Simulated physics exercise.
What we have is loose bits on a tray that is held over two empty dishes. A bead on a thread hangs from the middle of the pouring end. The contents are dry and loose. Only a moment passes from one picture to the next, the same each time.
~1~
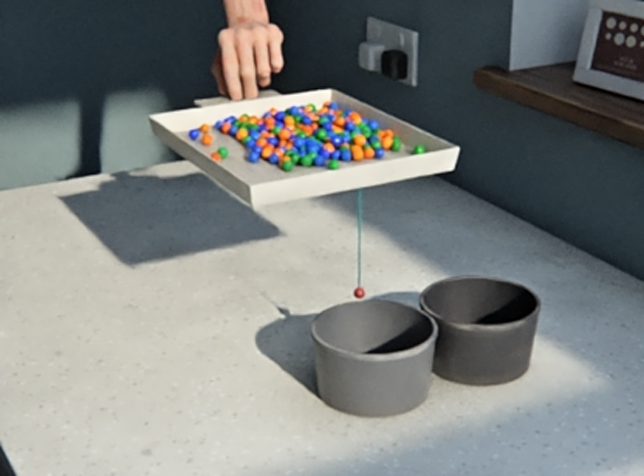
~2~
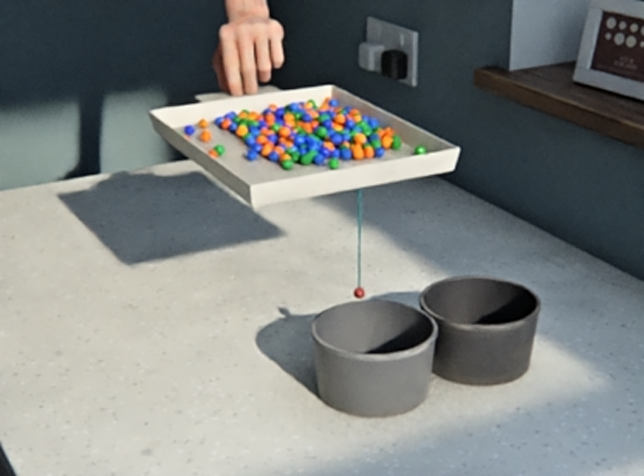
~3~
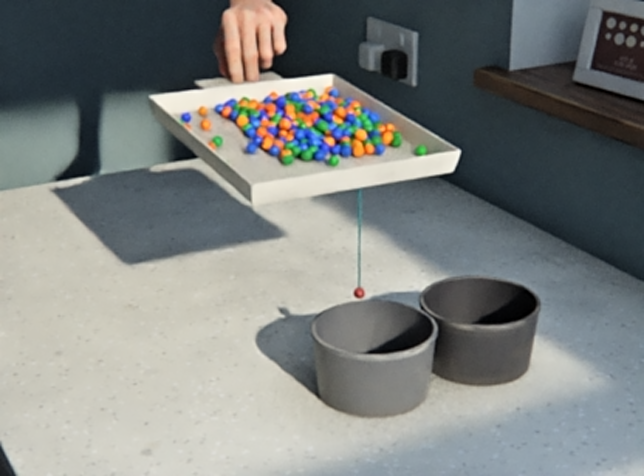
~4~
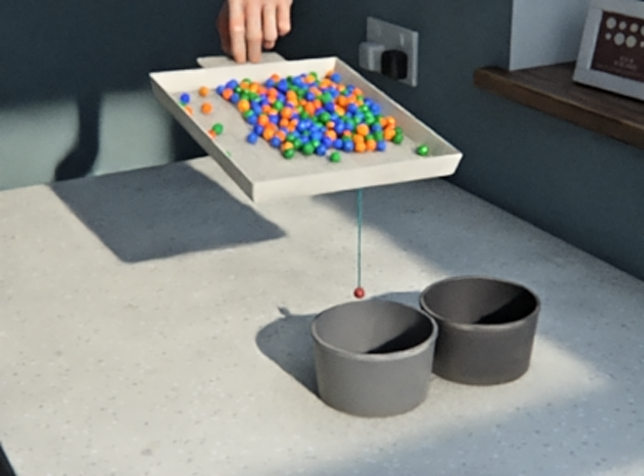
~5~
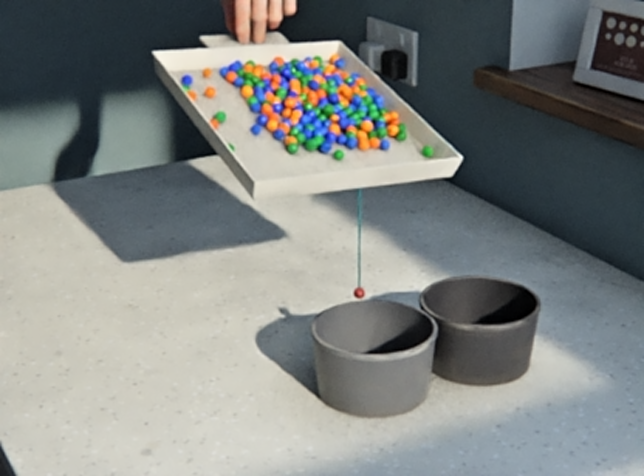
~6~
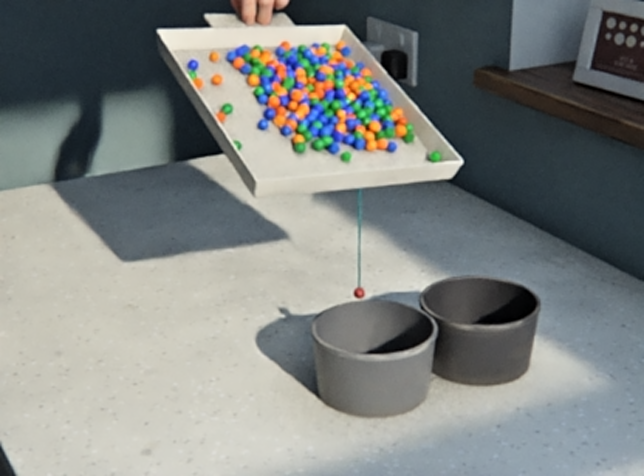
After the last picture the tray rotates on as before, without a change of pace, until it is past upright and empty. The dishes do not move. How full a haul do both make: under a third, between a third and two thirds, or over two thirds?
Caught overall: More than two thirds.
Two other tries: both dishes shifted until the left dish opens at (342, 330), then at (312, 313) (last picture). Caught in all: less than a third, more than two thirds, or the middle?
The first try: Above two thirds. The second: Below one third.
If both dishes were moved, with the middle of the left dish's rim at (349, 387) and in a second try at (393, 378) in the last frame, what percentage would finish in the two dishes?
In turn 0 and 10 in a hundred.
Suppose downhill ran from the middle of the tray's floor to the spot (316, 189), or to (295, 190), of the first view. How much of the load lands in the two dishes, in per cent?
Roughly 20 per cent, and 10 per cent.
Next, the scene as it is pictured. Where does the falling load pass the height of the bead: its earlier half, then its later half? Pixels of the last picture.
Early half (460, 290), late half (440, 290).
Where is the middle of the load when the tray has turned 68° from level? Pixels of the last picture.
Close to (408, 165).
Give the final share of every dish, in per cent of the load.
Left dish: 30 %, right dish: 60 %.
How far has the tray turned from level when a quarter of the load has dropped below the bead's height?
At about 80°.
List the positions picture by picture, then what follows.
In the first picture, corners of the pouring end near (253, 184) and (453, 147), level; middle of the load near (307, 135), round plastic beads; left dish near (406, 378); right dish near (513, 348); bead on its thread near (359, 293).
In the second picture, corners of the pouring end near (253, 183) and (454, 148), level; middle of the load near (307, 132).
In the third picture, corners of the pouring end near (254, 182) and (455, 150), tipped barely, lowest at the right corner; middle of the load near (307, 124).
In the fourth picture, corners of the pouring end near (256, 180) and (456, 153), tipped a little, lowest at the right corner; middle of the load near (309, 113).
In the fifth picture, corners of the pouring end near (258, 179) and (457, 156), tipped clearly, lowest at the right corner; middle of the load near (312, 102), a little on the move.
In the sixth picture, corners of the pouring end near (260, 178) and (458, 159), tipped clearly, lowest at the right corner; middle of the load near (318, 93), all but a few on the move; left dish near (406, 378); right dish near (513, 348).
Shortly afterwards, tray tipped steeply; the bulk on the tray; only a few in the left dish; only a few in the right dish; only a few outside both; near a quarter in the air.
Next, tray tipped past a quarter turn; a little on the tray; near a quarter in the left dish; near half in the right dish; a little outside both; a little in the air.
Some moments later, tray tipped past a quarter turn; near a quarter in the left dish; near two thirds in the right dish; a little outside both.
In the end, tray tipped past a quarter turn; near a quarter in the left dish; near two thirds in the right dish; a little outside both.
